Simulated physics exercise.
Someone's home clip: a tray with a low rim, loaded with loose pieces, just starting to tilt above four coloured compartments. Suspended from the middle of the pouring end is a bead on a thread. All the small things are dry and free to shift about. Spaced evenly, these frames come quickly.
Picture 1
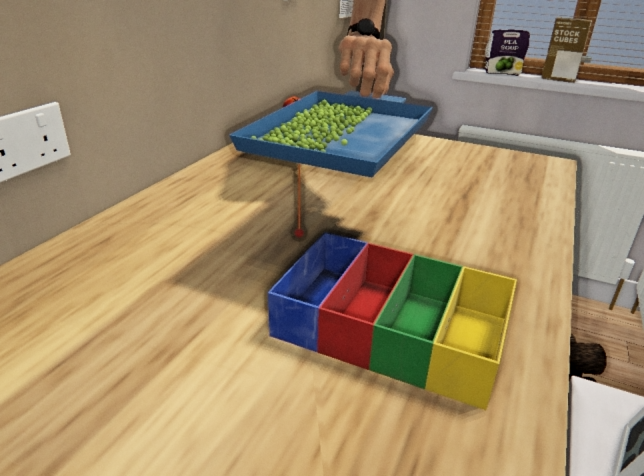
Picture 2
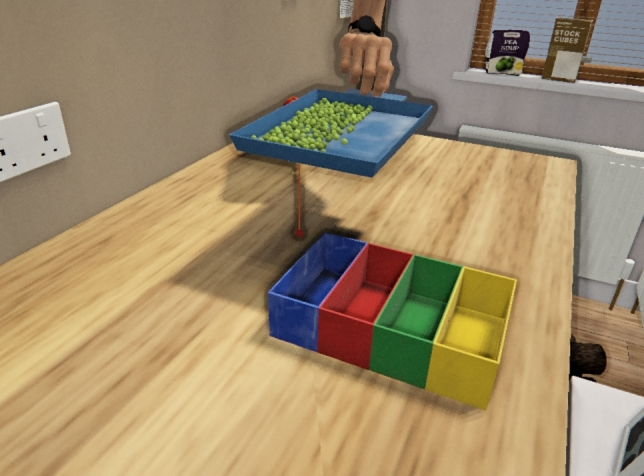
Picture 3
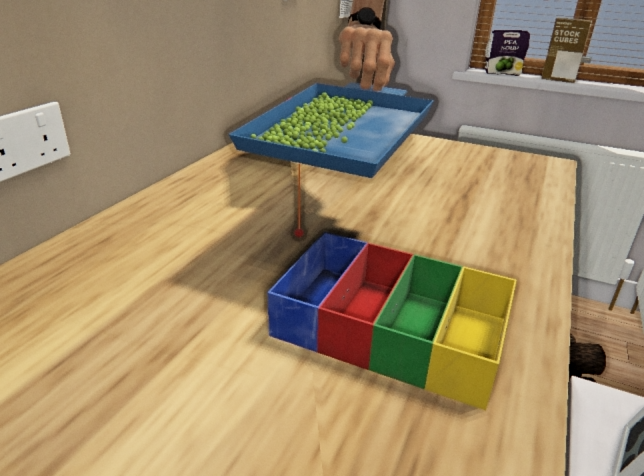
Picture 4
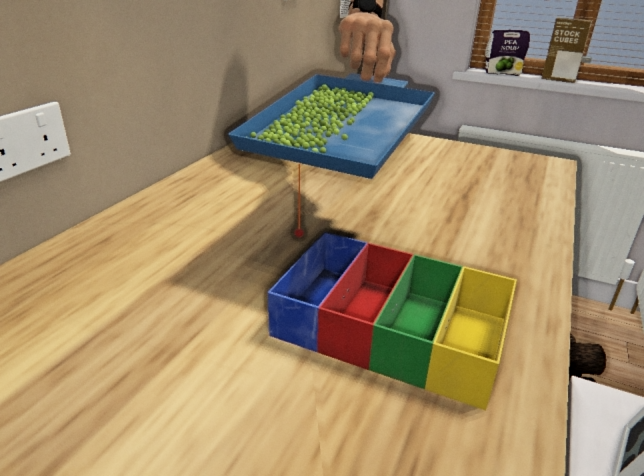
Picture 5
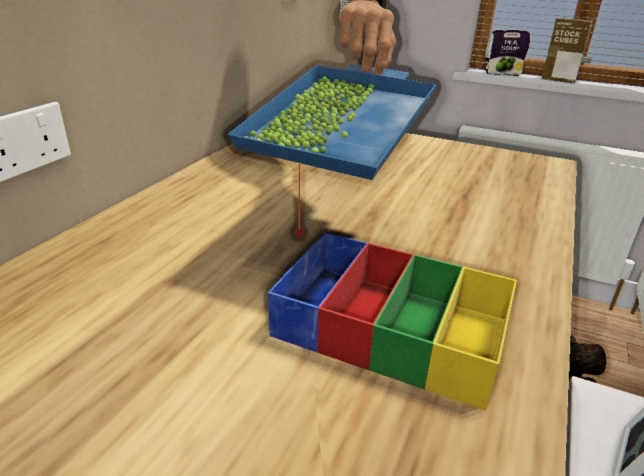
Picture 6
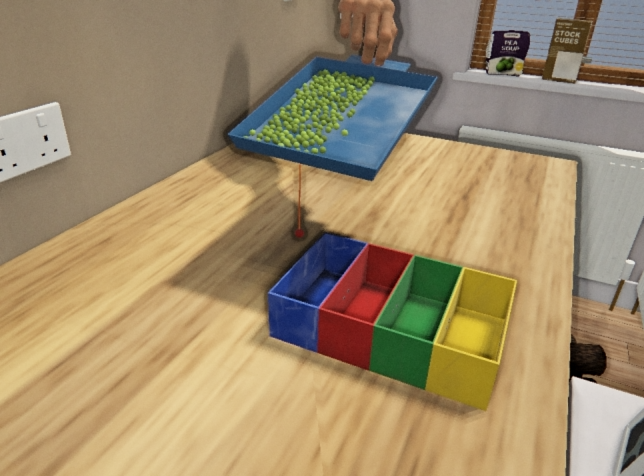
A blue tray of green peas, gripped by a hand at its far side, hangs over a pale wooden worktop in a room seen from above at an angle, with a socket on the left wall and packets on the windowsill. Below it, a red bead dangles on a thread behind blue, red, green and yellow compartments. The hand slowly raises the tray's far side, tilting it slightly toward the still camera.
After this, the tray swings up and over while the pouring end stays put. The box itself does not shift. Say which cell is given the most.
The blue cell is given the most.
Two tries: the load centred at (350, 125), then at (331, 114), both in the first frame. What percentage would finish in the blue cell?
In order, 40 per cent then 50 per cent.
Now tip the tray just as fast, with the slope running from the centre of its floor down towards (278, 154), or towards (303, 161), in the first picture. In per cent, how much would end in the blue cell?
In order, 0 in a hundred and 20 in a hundred.
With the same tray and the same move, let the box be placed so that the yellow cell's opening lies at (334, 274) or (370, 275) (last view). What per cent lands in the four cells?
The first gives 90 %, the second 100 %.
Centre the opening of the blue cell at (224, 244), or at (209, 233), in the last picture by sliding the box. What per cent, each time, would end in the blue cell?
0 %, then 0 %.
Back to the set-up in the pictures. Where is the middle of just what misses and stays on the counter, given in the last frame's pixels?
The centre sits near (262, 308).
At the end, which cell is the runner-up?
The one in second place is that red cell.
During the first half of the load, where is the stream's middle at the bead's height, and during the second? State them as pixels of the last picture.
First roughly (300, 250), then roughly (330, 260).
Shortly afterwards, tray tipped steeply; all but a few on the tray; only a few in the red cell; only a few in the blue cell; only a few falling or outside the box.
Next, tray tipped right over; a little on the tray; near a third in the blue cell; near a quarter in the red cell; near half falling or outside the box.
Some moments later, tray tipped past a quarter turn; near a third in the blue cell; near a quarter in the red cell; near a third falling or outside the box.
In the end, tray tipped past a quarter turn; near a third in the blue cell; near a quarter in the red cell; none at all in the yellow cell; none at all in the green cell; near a third outside the box.
